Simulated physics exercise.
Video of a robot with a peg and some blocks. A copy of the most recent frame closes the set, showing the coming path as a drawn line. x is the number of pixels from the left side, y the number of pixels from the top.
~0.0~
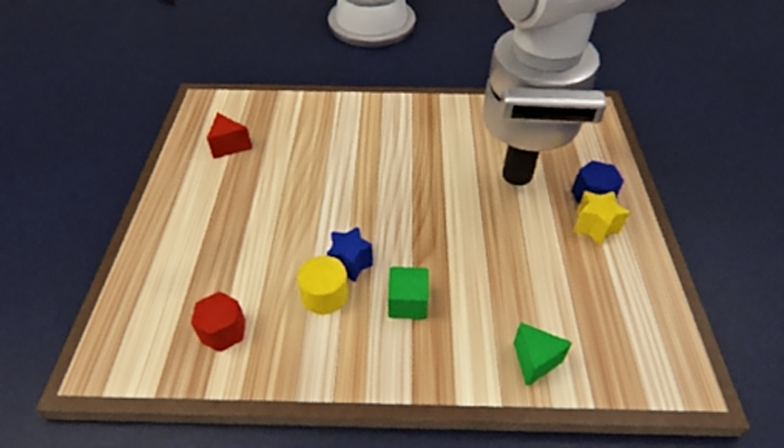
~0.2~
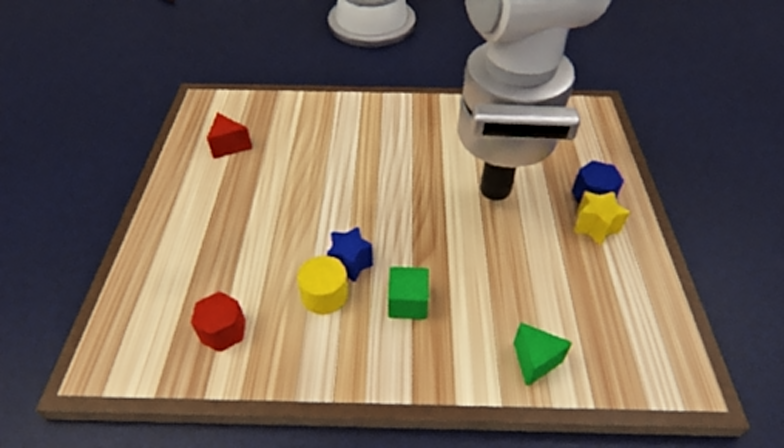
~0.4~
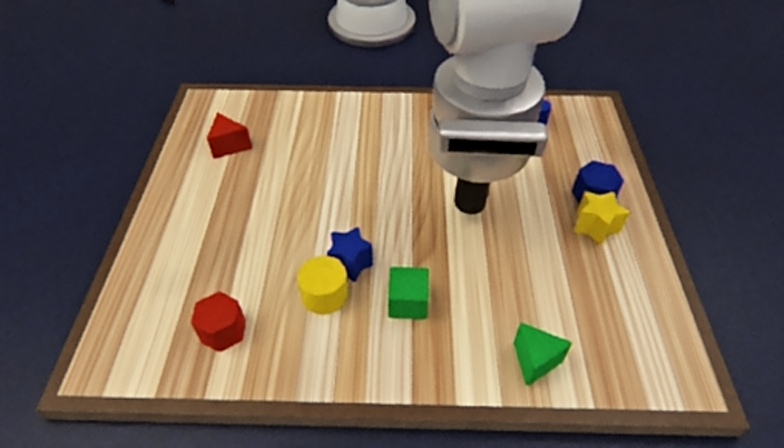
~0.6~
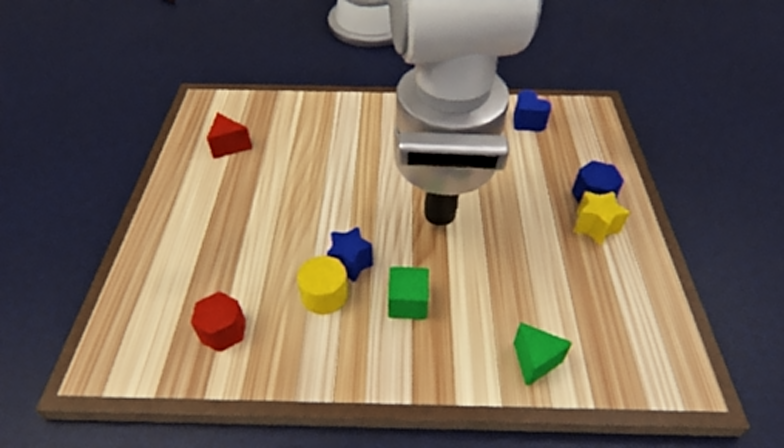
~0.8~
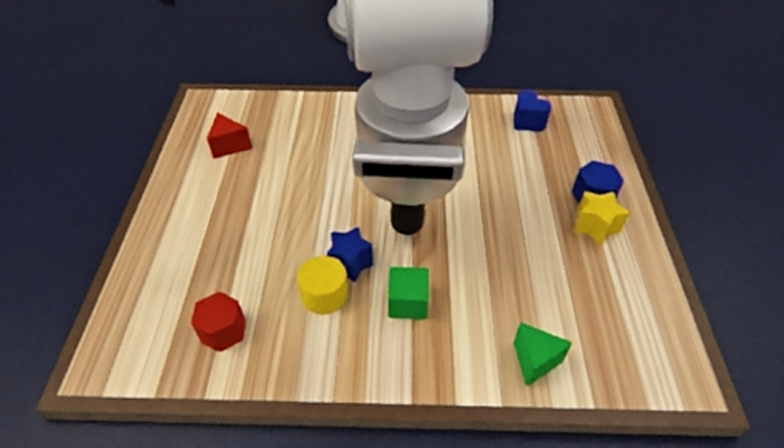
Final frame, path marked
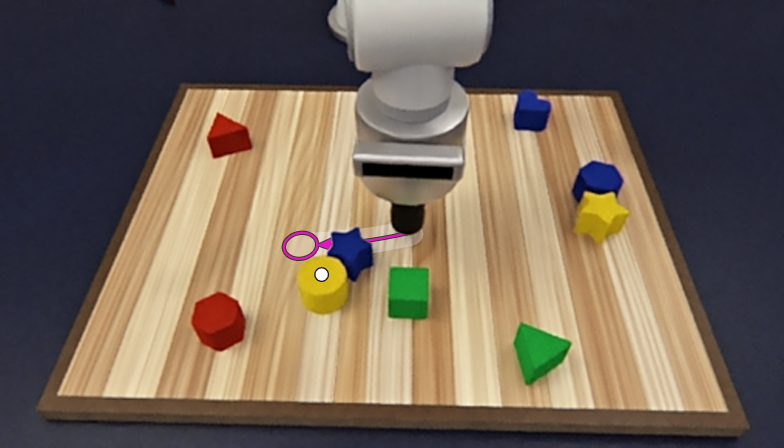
The video shows a robot arm with a black peg moving left and slightly toward the viewer above a striped wooden board, nearing a blue star and green square block, while the scattered red, yellow, green and blue blocks stay still.
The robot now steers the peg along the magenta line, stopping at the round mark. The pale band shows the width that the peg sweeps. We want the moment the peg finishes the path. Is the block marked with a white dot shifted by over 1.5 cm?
Yes, that is what happens.
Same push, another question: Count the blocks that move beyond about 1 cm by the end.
This push will displace two blocks.
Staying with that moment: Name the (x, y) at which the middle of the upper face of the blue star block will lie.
The point I'd pick in the picture is (308, 251).
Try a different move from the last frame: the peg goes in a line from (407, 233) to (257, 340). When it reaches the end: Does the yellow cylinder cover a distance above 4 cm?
It seems so.
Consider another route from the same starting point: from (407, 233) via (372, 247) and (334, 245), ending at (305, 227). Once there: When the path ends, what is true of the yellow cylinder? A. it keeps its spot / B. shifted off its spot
B (shifted off its spot)
Drawn move, from (407, 233) via (355, 242), ending at (301, 246); the dot is on the yellow cylinder.
The first path, step by step. One third of the way, peg (372, 230); nothing pushed yet.
Two thirds of the way, peg (334, 234); yellow cylinder (314, 289); blue star block (322, 250), turned 40° anticlockwise.
At the end, peg (299, 236); yellow cylinder (314, 290); blue star block (308, 251), turned 75° anticlockwise; green square piece still.
